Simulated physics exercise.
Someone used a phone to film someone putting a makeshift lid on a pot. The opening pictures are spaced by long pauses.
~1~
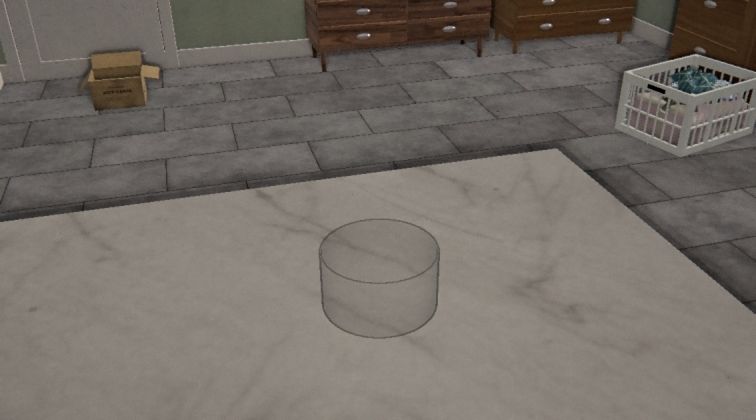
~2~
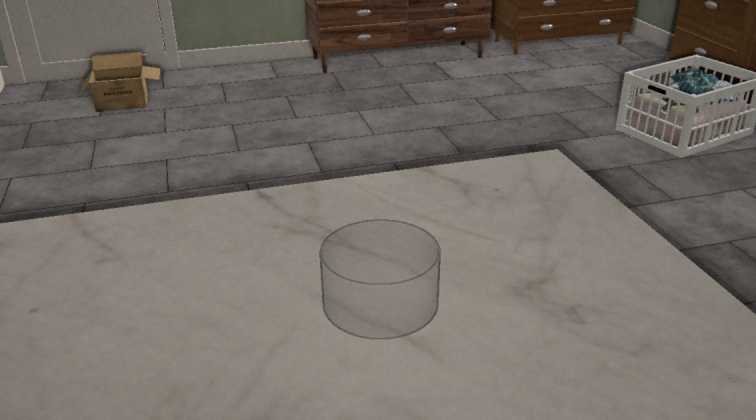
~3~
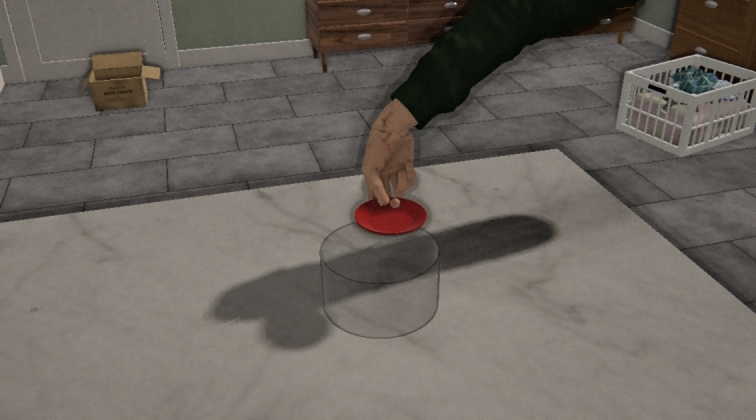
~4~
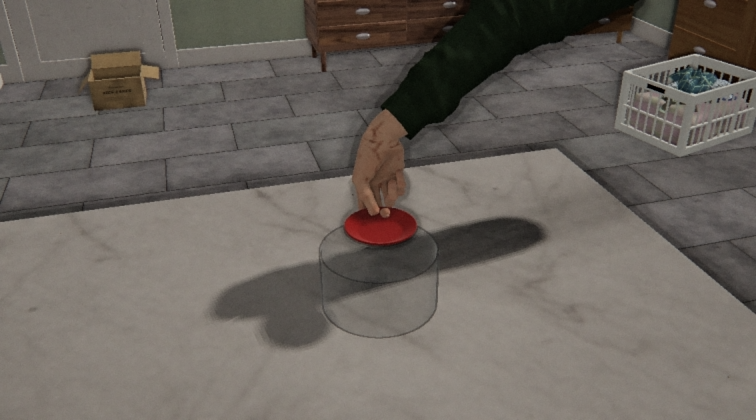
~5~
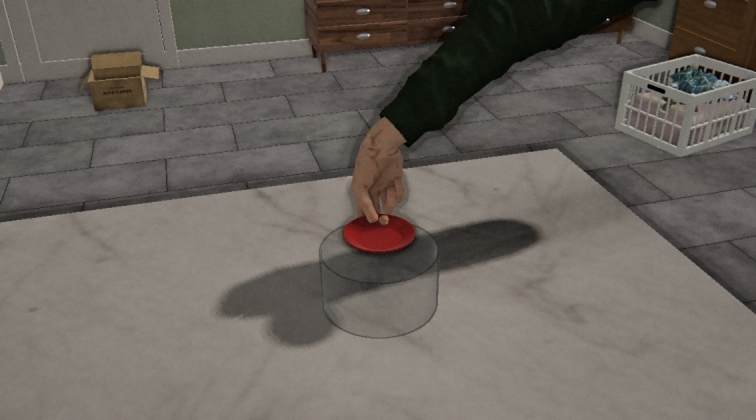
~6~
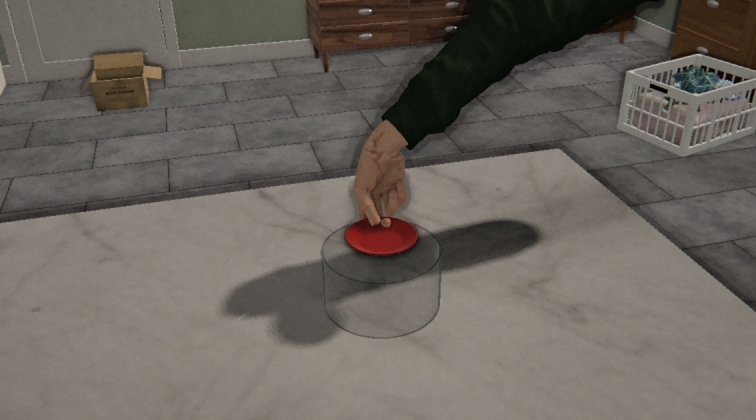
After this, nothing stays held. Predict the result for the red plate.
The red plate falls in.
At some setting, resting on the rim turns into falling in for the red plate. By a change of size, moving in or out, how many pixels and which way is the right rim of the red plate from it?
Direction right, distance some 20 pixels.
Then, 0.14 s later than the last frame, red plate shifted a little near (382, 268).
Then, 0.20 s later than the last frame, red plate fallen near (382, 292).
When it is over, the red plate slips past the rim, near (382, 295).
